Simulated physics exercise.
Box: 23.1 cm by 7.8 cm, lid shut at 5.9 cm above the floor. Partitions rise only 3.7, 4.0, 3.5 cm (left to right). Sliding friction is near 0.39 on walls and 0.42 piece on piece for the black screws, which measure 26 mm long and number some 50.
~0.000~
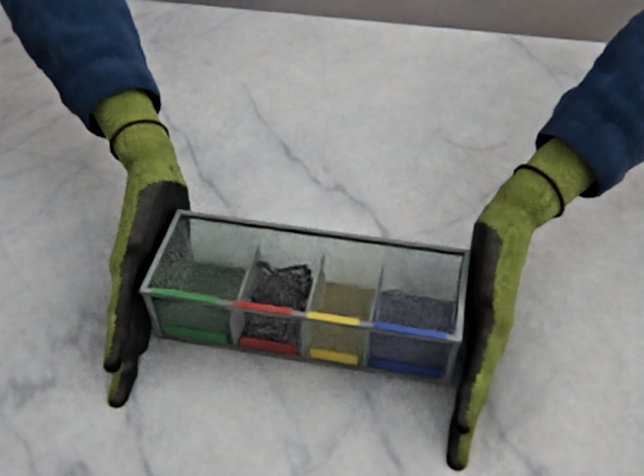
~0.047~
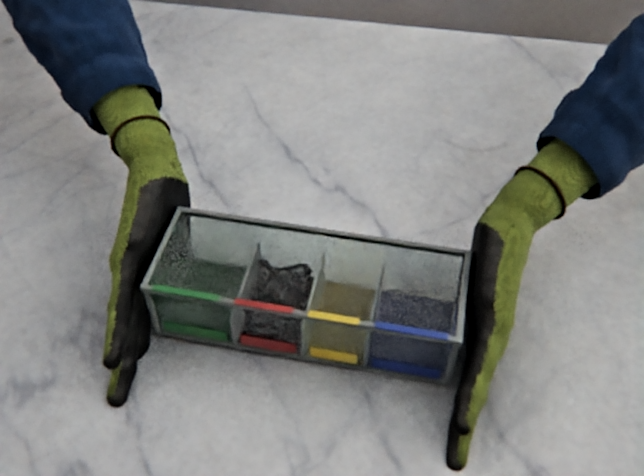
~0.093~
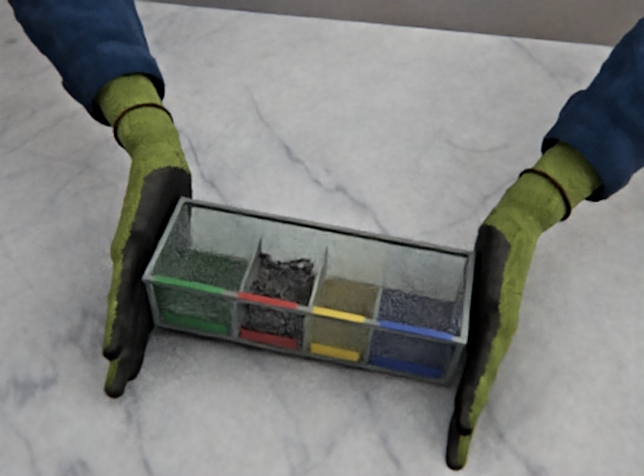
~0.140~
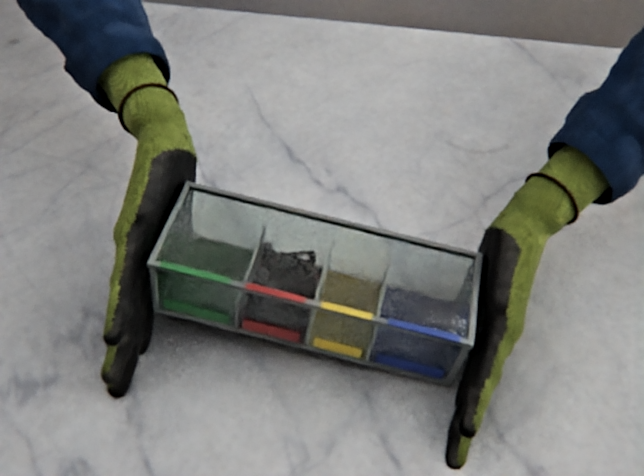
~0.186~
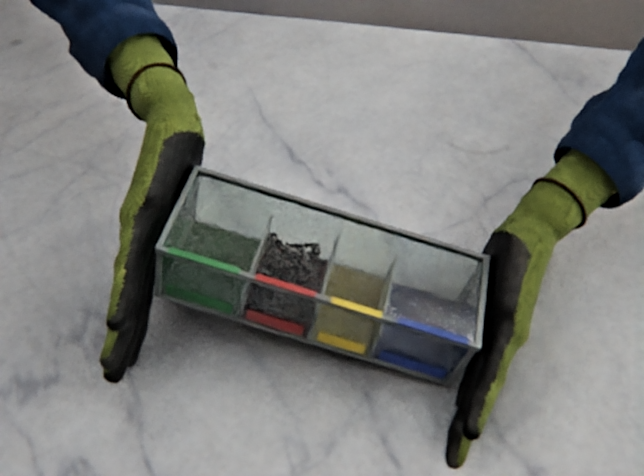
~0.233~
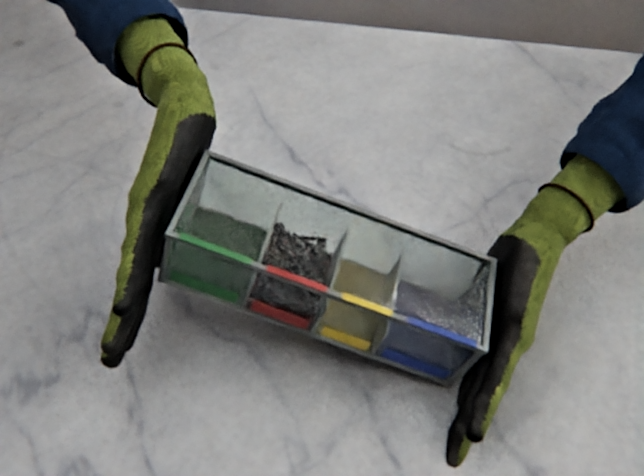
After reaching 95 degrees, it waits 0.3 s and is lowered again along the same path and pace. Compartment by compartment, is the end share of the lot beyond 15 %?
Red: Crosses the line; blue: Crosses the line; green: Stays behind the line; yellow: Stays behind the line.
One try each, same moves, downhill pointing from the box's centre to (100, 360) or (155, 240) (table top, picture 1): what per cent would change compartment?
Approximately 35 percent, then 40 percent.
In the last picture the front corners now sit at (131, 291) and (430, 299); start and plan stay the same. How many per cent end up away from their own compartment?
Then roughly 55 per cent.
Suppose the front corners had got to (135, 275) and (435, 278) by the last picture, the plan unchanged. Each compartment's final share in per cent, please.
Red 60; blue 0; green 40; yellow 0.
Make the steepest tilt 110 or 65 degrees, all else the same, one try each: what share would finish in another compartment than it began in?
Around 95 and 0 in a hundred, respectively.
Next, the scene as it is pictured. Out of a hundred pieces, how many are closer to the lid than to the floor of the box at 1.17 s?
Something like 50 percent of the pieces.
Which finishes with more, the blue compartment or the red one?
Red comes out ahead.
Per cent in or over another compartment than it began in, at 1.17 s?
Near 30 in a hundred.
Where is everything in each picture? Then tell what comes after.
In the first picture, box tilt 0 degrees, front corners at (147, 290) and (455, 338); red 100 %.
In the second picture, box tilt 1 degrees, front corners at (147, 286) and (456, 338).
In the third picture, box tilt 4 degrees, front corners at (149, 277) and (460, 339), lowest corner right front.
In the fourth picture, box tilt 9 degrees, front corners at (154, 263) and (467, 341), lowest corner right front.
In the fifth picture, box tilt 13 degrees, front corners at (162, 248) and (475, 344), lowest corner right front.
In the sixth picture, box tilt 18 degrees, front corners at (172, 233) and (482, 347), lowest corner right front; red 100 %. The box's pace is about 105 degrees a second.
After 1.17 s, tilt 95 degrees; red 70 %, blue 20 %, yellow 15 %.
After 1.80 s, tilt 49 degrees; red 55 %, blue 45 %.
After 2.47 s, tilt 0 degrees; red 55 %, blue 45 %.
By 3.0 s all is still; red 55 %, blue 45 %, green 0 %, yellow 0 %.
